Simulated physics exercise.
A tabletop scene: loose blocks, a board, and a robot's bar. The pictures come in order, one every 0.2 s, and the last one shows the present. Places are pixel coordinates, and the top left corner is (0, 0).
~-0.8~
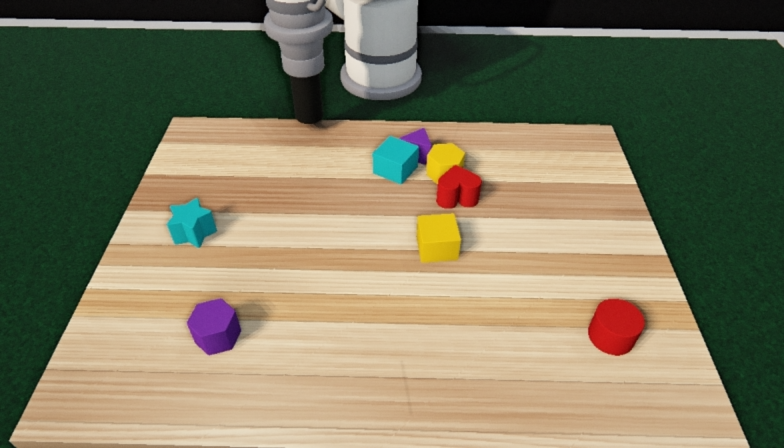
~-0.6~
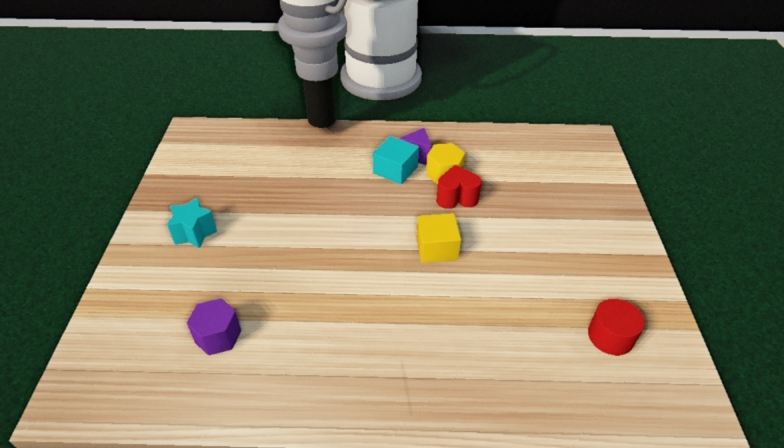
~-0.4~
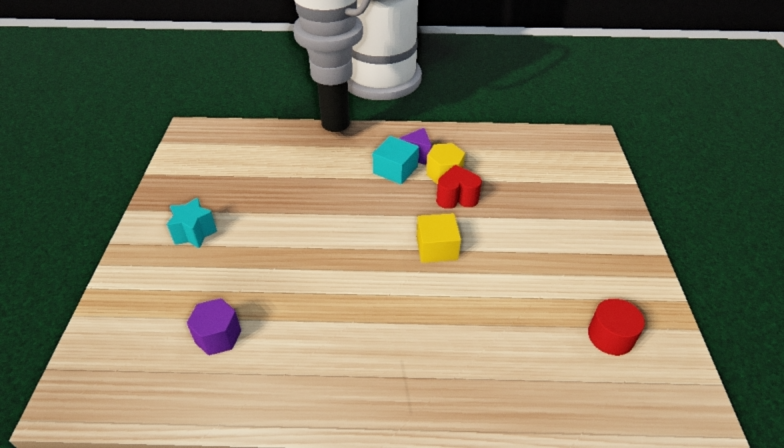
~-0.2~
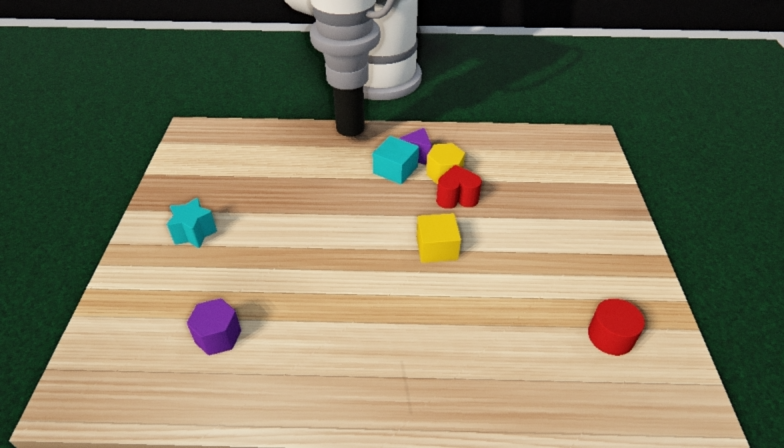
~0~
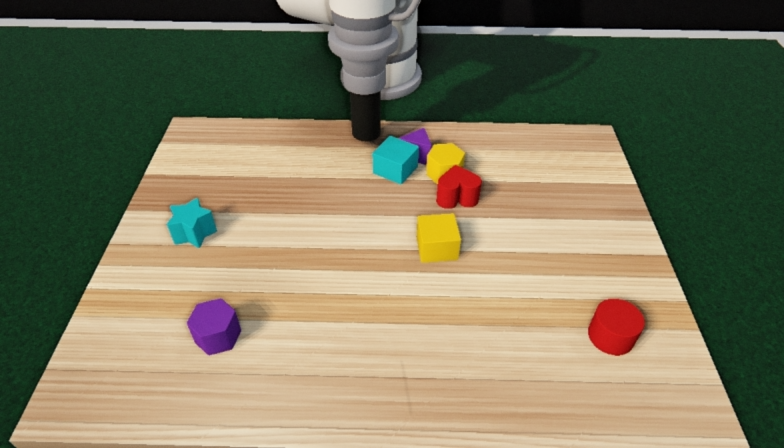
The robot's dark bar slid slowly to the right along the far edge of the wooden board, drawing close to the turquoise cube in a cluster of colored blocks, while all the blocks stayed still.
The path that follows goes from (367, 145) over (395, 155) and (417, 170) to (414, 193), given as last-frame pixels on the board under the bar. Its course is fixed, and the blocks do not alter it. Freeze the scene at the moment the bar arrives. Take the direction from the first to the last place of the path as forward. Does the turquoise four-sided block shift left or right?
It heads right.
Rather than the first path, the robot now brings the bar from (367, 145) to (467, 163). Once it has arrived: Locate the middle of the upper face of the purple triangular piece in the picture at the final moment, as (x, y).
Put as a pixel place, it's (497, 144).
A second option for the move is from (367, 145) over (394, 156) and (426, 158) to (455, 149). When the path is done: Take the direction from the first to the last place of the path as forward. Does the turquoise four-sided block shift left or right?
It's pushed right.
On the path given first. One third of the way, bar at (395, 144); turquoise four-sided block at (403, 156), turned 25° clockwise; purple triangular piece at (425, 137), turned 20° anticlockwise; yellow hexagonal block at (451, 153), turned 15° clockwise.
Two thirds of the way, bar at (417, 159); turquoise four-sided block at (410, 171), turned 75° clockwise; purple triangular piece at (439, 139), turned 65° anticlockwise; yellow hexagonal block at (454, 153), turned 25° clockwise.
At the end, bar at (414, 181); turquoise four-sided block at (404, 195), turned 85° clockwise; purple triangular piece at (439, 139), turned 65° anticlockwise; yellow four-sided block in place; yellow hexagonal block at (454, 153), turned 25° clockwise; red heart in place.
